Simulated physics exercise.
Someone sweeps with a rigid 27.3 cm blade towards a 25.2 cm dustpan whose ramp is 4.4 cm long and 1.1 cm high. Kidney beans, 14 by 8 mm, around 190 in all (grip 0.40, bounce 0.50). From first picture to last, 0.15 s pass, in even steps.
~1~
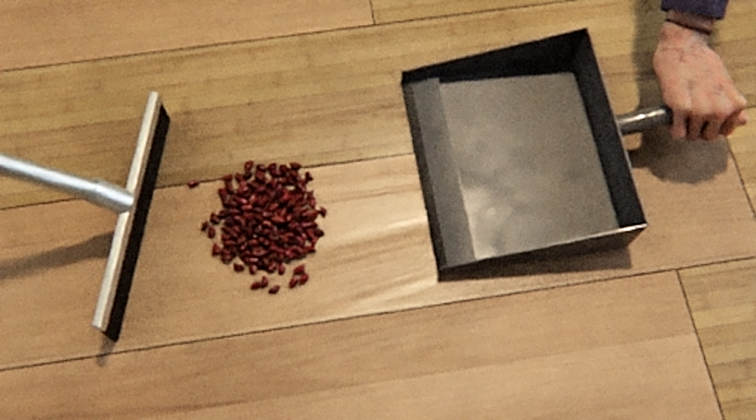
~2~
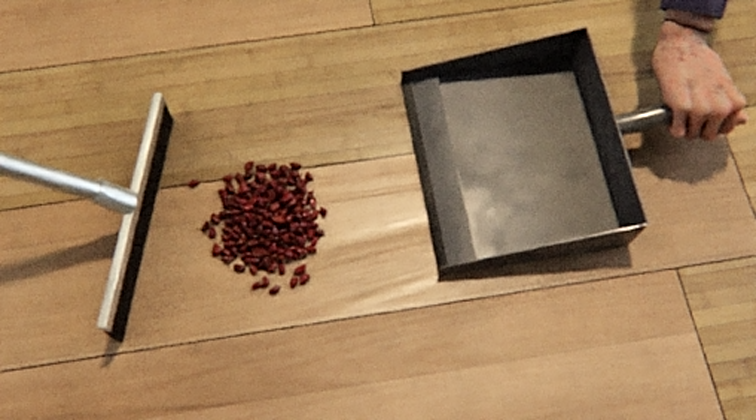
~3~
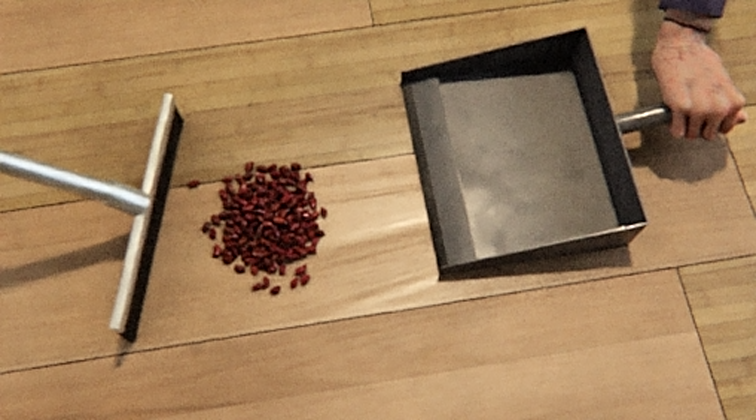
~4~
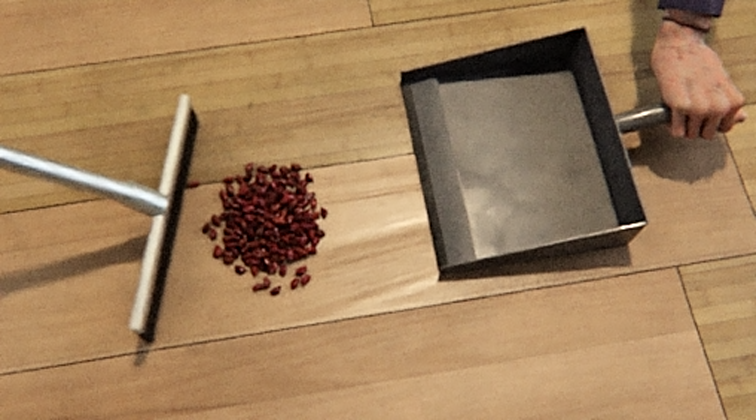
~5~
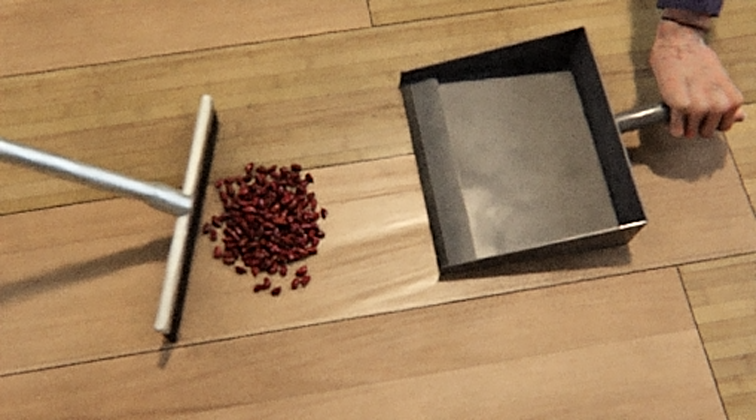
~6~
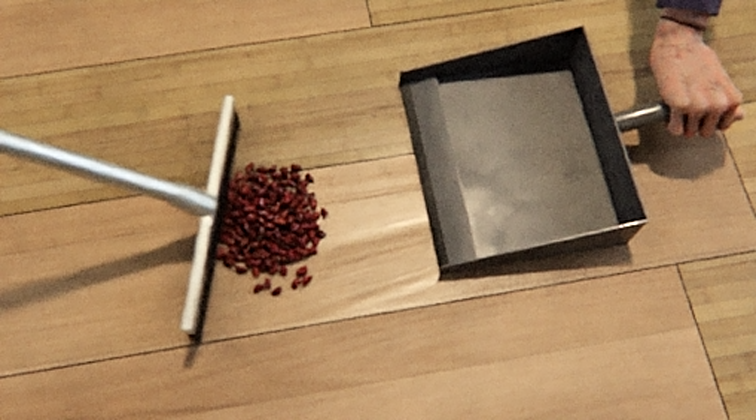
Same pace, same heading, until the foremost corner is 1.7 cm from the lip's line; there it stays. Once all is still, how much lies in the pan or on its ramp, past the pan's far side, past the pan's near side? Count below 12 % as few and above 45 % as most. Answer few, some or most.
Pan some, far side few, near side some.
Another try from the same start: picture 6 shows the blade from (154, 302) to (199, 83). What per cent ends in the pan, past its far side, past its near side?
Pan 0, far 0, near 5.
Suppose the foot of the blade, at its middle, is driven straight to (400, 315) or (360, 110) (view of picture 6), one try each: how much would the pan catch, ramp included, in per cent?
Some 20 and 10 per cent.
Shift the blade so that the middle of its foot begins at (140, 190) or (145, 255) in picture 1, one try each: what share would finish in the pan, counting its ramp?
Some 30 and 35 per cent.
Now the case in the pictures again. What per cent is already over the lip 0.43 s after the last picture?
About 35 per cent by then.
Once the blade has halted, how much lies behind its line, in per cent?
Some 0 per cent.
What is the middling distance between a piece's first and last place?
About 18 cm.
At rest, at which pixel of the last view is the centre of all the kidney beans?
Near (428, 233).
Then, 0.13 s after the last picture, middle of the blade 14 cm from the lip; 0 % over the lip, far side 0 %, near side 5 %.
Then, 0.21 s after the last picture, middle of the blade 7 cm from the lip; 0 % over the lip, far side 0 %, near side 15 %.
Then, 0.43 s after the last picture, middle of the blade 5 cm from the lip; 35 % over the lip, far side 0 %, near side 20 %.
In the end, pan 30 %, far side 0 %, near side 20 %, in front of the lip or behind the blade 50 %.
